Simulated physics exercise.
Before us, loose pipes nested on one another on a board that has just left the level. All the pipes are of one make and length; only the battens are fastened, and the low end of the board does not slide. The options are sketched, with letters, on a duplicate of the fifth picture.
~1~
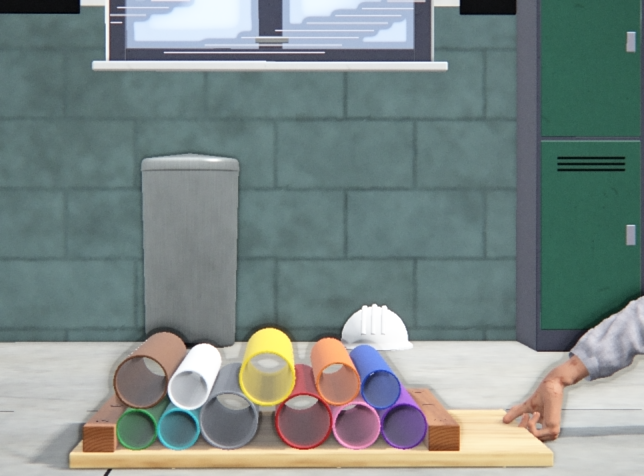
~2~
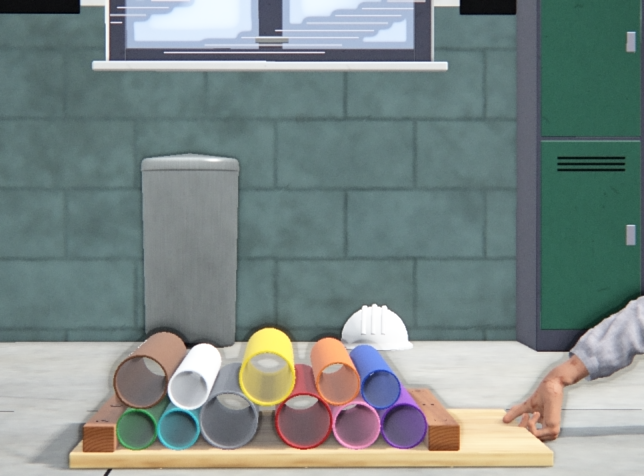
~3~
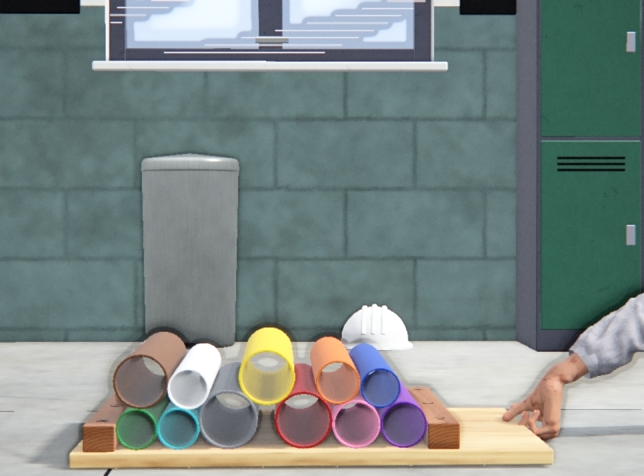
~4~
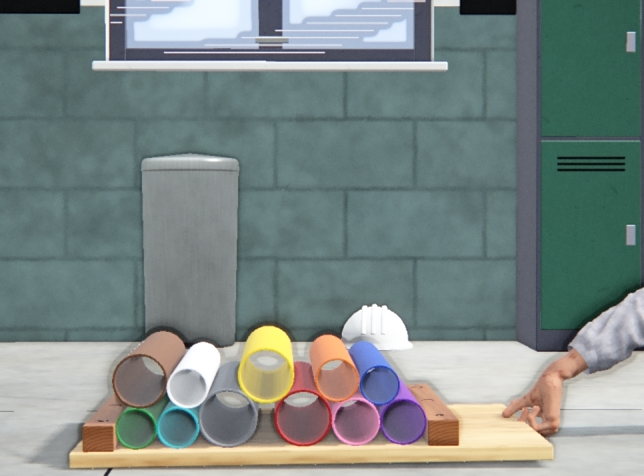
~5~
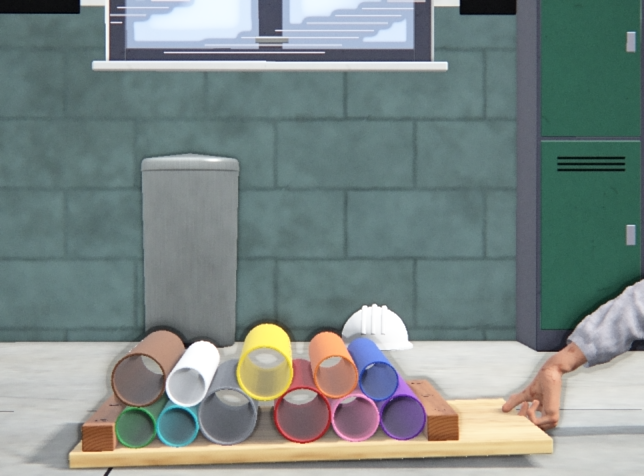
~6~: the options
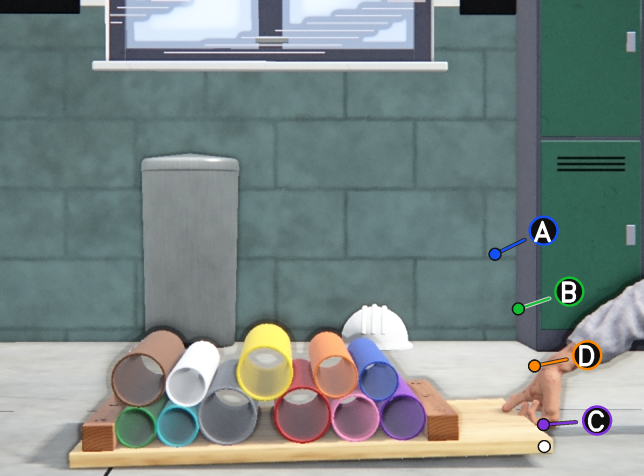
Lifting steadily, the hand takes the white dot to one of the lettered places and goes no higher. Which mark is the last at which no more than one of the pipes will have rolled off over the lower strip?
No higher than D.
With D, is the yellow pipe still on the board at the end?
The yellow pipe: Yes.
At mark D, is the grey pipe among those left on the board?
Yes, with D.
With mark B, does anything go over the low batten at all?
Yes, at B.
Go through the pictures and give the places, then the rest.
Pink pipe (356, 426); purple pipe (404, 426); white pipe (189, 389), in the first frame.
White pipe (189, 389); blue pipe (381, 389), in the second frame.
Board (309, 423); purple pipe (403, 425); blue pipe (380, 388); green pipe (137, 430), in the third frame.
Board (309, 421); green pipe (136, 429); turquoise pipe (178, 428), in the fourth frame.
Board (308, 418); green pipe (135, 428); turquoise pipe (177, 426), in the fifth frame.
On the marked copy, A at (495, 254); B at (518, 309); C at (543, 425); D at (535, 366); the white dot at (544, 447).
Following D. Soon after the start, board at 11°.
Later, board at 11°.
In the end, board at 11°, one over the low batten (brown).
As for the rest, A two over the low batten (white, brown); B two over the low batten (white, brown); C none over the low batten.
